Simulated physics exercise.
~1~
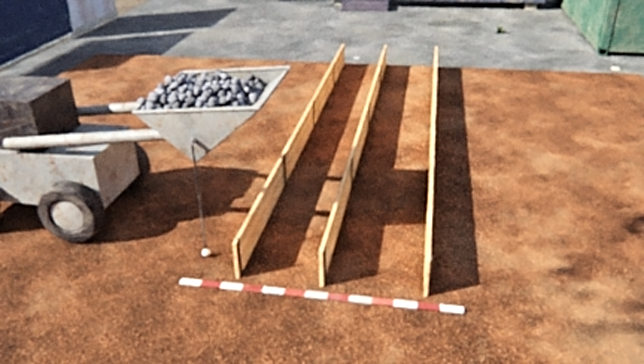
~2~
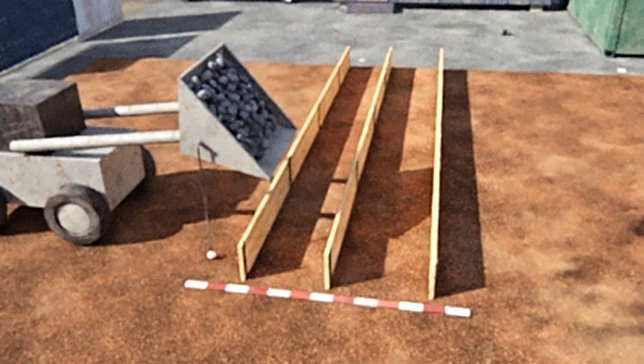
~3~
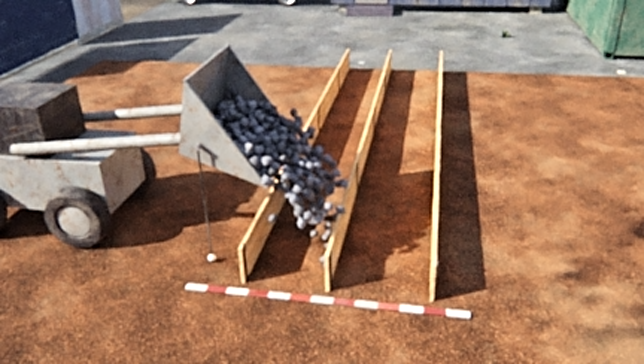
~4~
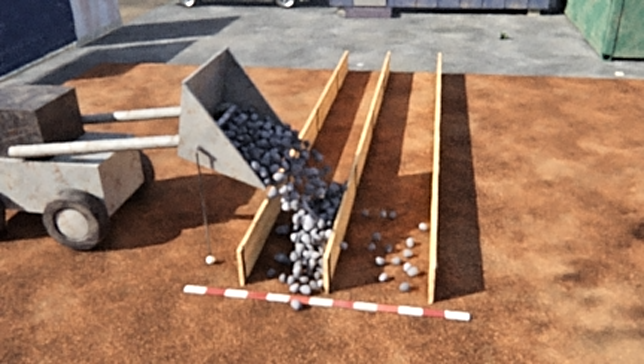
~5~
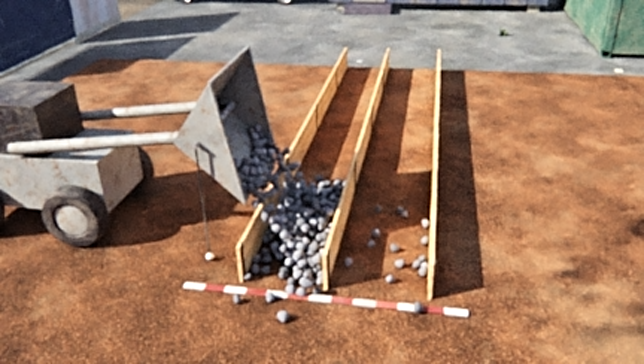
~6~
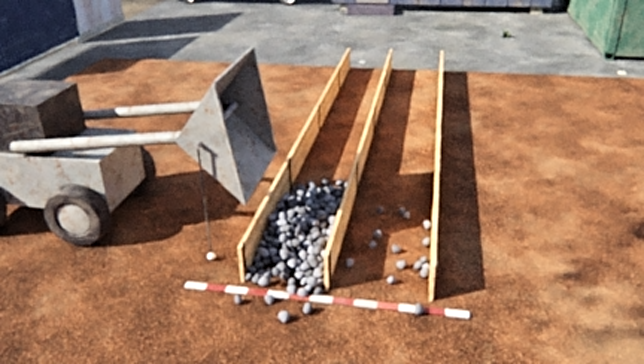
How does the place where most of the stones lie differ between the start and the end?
At the start the stones are all heaped in the raised bucket of the loader on the left. At the end most of them lie lower and further right, on the ground between the left and middle boards.
At first, a small grey loader holds a bucket heaped with dark rounded stones, level beside three upright wooden boards on reddish-brown ground. The bucket tips forward to the right, and the stones stay bunched inside it. Then they slide over the lip and pour down between the left and middle boards, while a few scatter into the bay beyond. The bucket tilts more steeply and the rest tumble out. In the end it hangs empty, with most stones heaped in the left bay, some strewn in the right one, and a few lying near the red and white staff.
